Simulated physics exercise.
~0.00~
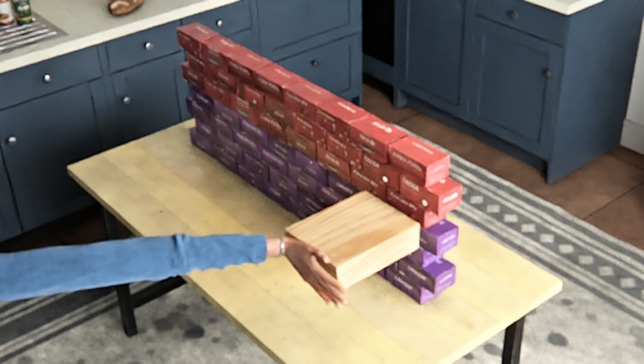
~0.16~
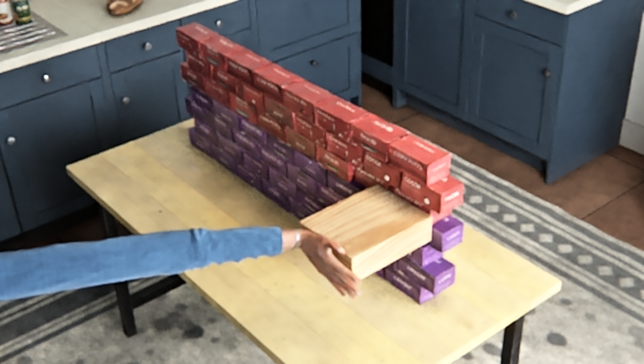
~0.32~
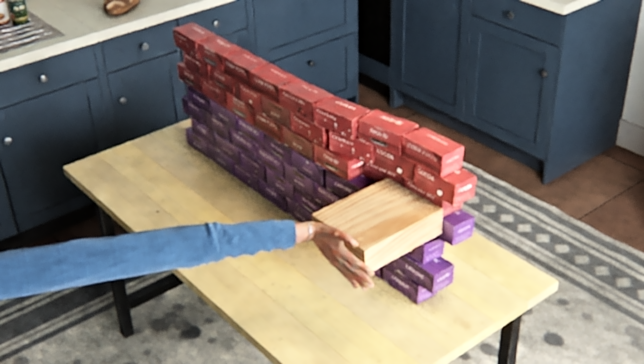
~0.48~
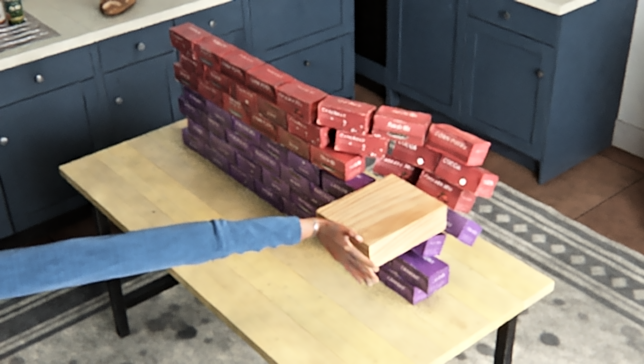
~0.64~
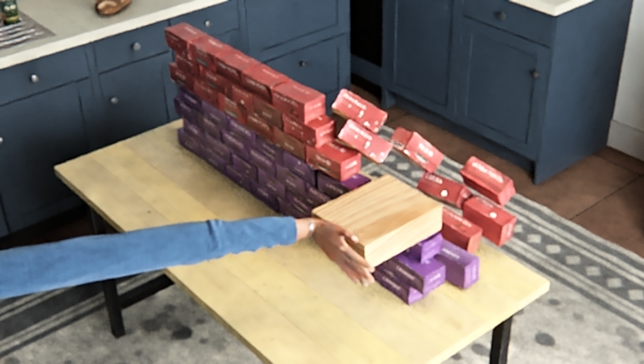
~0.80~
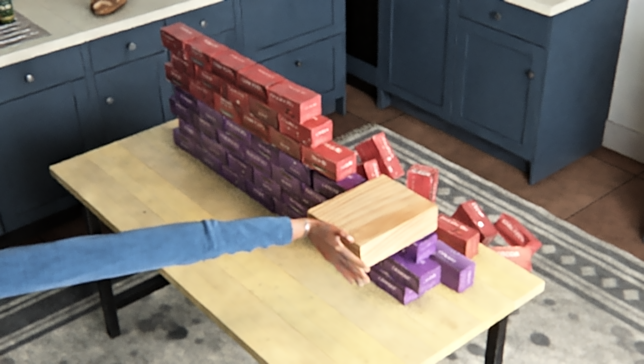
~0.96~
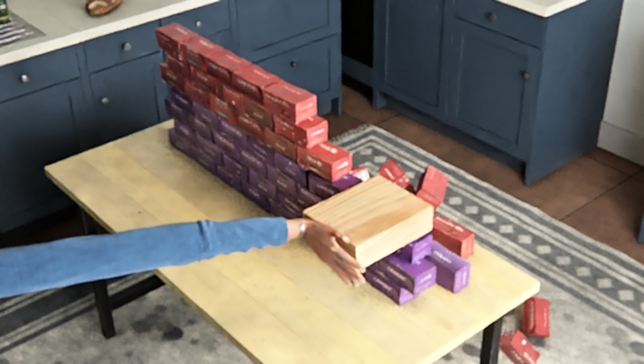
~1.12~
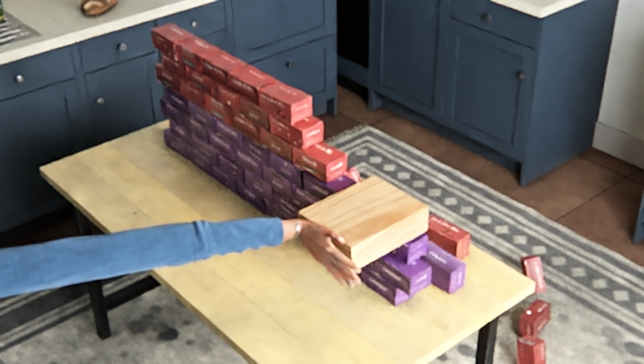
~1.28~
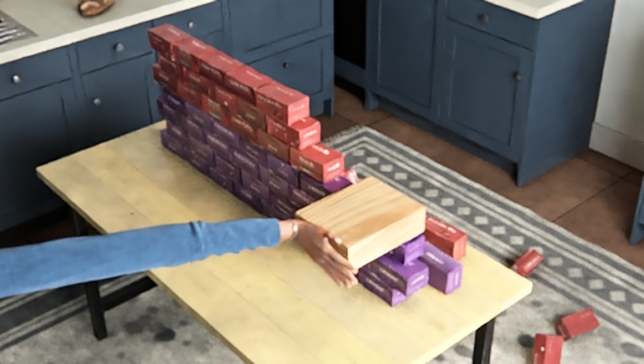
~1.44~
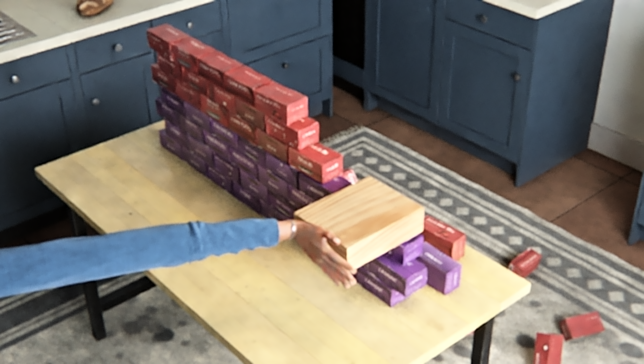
Wall of red and purple tea packets losing its near end as a hand pushes a wooden block through, most still standing.
